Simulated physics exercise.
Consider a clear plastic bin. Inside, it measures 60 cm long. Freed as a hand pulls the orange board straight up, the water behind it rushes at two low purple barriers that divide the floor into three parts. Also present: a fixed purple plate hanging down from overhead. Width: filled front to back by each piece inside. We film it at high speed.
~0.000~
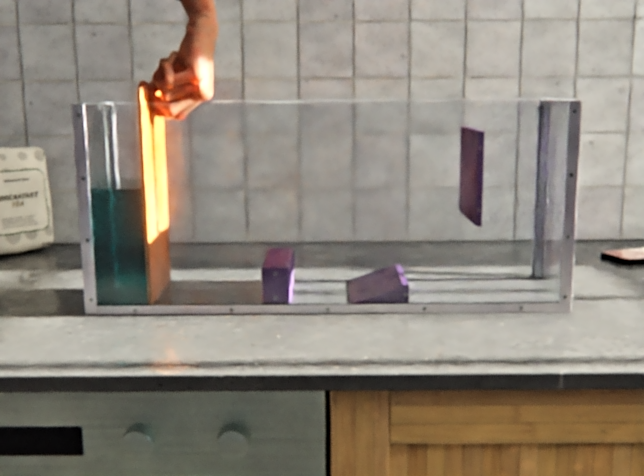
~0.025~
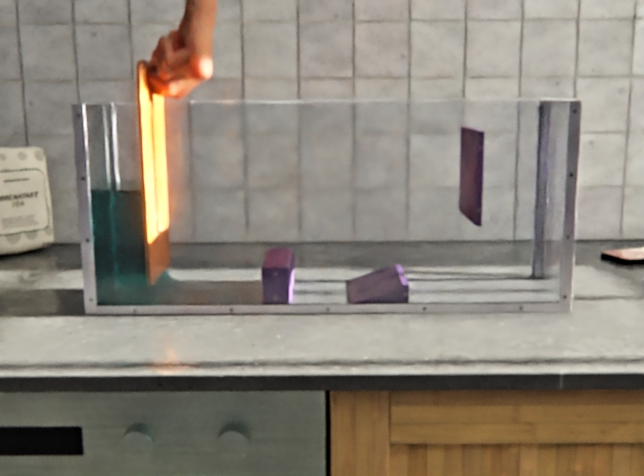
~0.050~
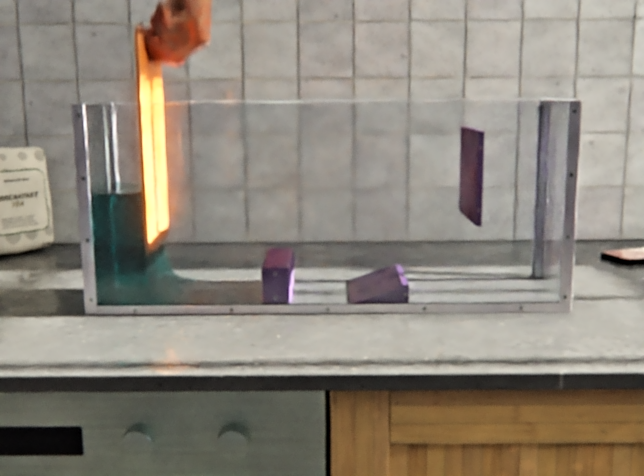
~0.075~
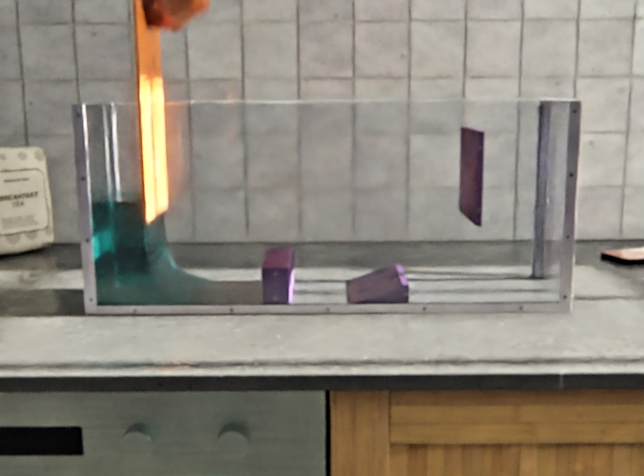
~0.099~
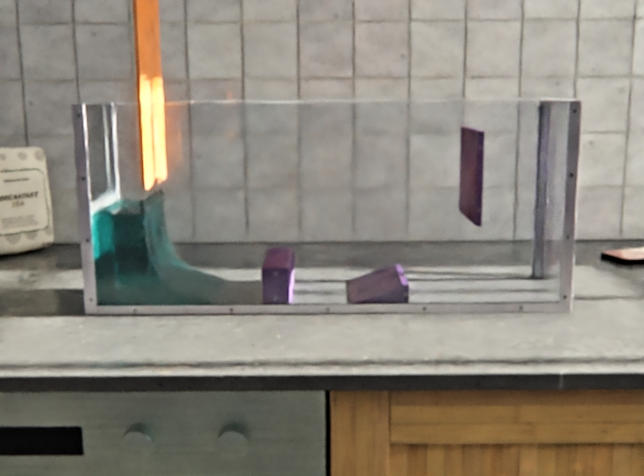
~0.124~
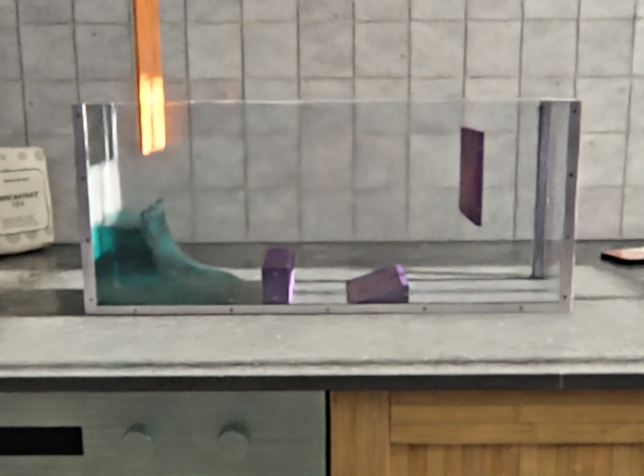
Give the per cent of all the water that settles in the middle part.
Close to 24 per cent.
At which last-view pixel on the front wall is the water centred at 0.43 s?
Around (237, 264).
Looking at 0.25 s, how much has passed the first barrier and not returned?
Roughly 0 percent.
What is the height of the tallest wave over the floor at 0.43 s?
About 26.5 cm.
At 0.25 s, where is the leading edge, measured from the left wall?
Roughly 24 centimetres out.
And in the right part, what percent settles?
Share at rest: Close to 10 %.
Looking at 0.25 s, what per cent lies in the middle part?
Share below divider tops: Approx. 0 %.
Then, 0.25 s in, the shares are 99, 1 and 0 per cent from left to right.
Then, 0.43 s in, the shares are 69, 31 and 0 per cent from left to right.
Then, 0.76 s in, the shares are 66, 25 and 8 per cent from left to right.
Finally, the split from left to right is 65, 25 and 10 per cent.
